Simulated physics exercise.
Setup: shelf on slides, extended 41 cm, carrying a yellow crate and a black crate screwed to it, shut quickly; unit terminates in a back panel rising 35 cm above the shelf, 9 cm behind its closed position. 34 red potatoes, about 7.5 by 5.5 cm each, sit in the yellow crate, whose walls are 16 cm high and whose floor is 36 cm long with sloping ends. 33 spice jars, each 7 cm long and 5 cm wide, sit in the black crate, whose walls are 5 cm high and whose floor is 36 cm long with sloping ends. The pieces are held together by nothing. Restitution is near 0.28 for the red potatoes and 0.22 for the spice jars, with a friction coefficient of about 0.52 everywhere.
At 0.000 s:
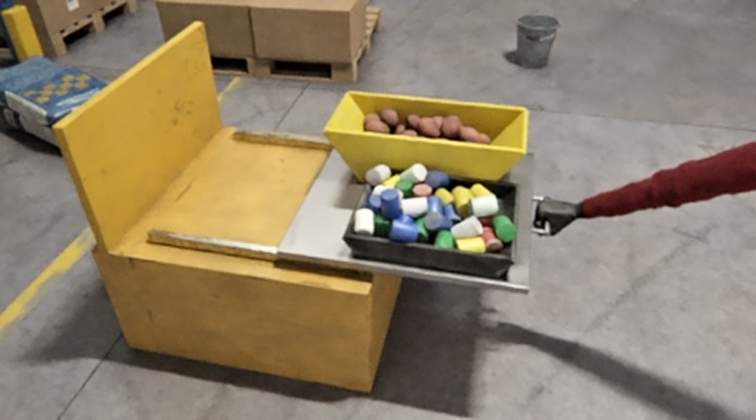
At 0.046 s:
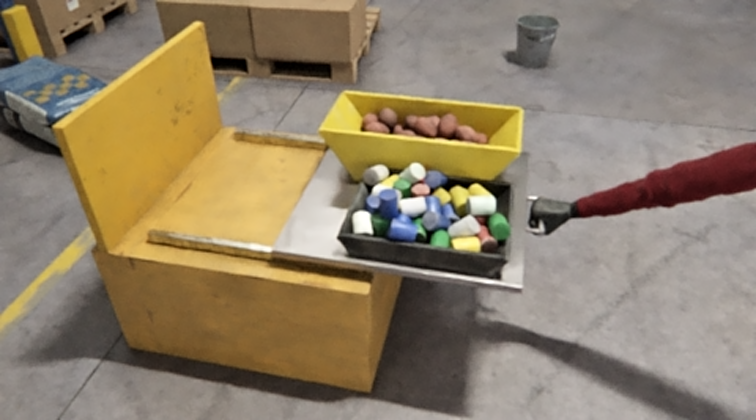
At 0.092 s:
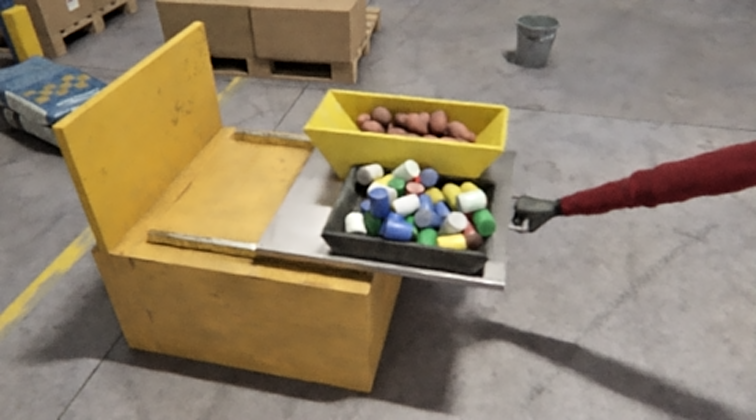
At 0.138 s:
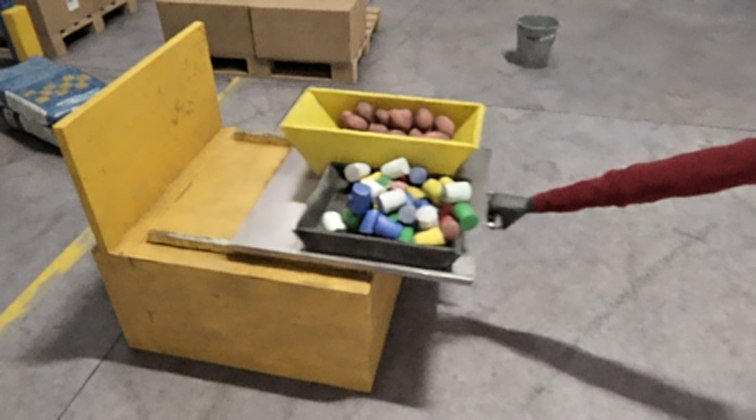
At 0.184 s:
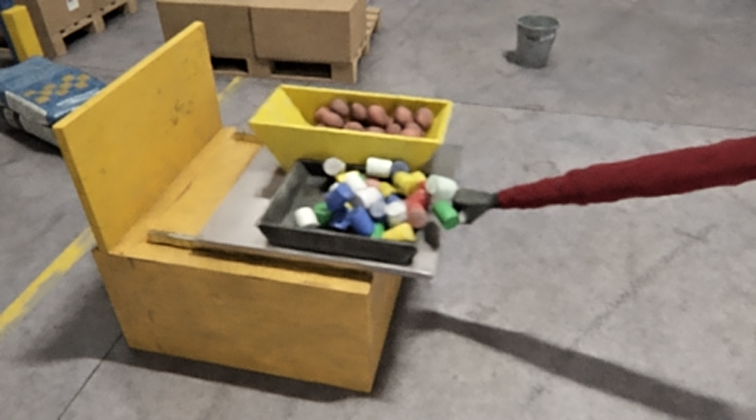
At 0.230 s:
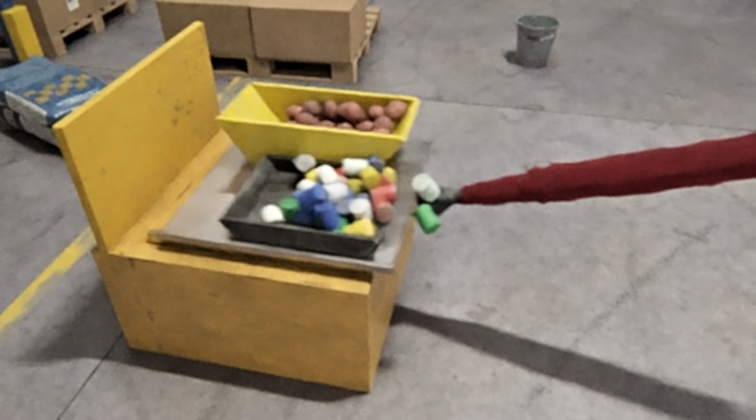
A red-sleeved arm pushes the loaded shelf left, and colourful jars spill from the black crate.
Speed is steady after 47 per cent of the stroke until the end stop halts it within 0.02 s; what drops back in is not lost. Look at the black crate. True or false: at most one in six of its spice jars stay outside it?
False, more than one in six end up outside.
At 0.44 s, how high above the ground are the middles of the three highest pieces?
I'd put it close to 72 cm.
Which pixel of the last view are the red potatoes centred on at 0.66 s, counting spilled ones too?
I'd put the middle close to (276, 127).
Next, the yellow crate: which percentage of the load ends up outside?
Yellow crate: 5% lost.
After 0.24 s, the shelf hits its stop.
After 0.32 s, the yellow crate has all 34 and the black crate is down by 2 of 33.
After 0.44 s, the yellow crate is down by 1 of 34 and the black crate is down by 6 of 33.
After 0.66 s, the yellow crate is down by 2 of 34 and the black crate is down by 9 of 33.
Outcome (at 1.10 s), the yellow crate is down by 2 of 34 and the black crate is down by 11 of 33. Asked share, 11 of 33, 33 per cent.
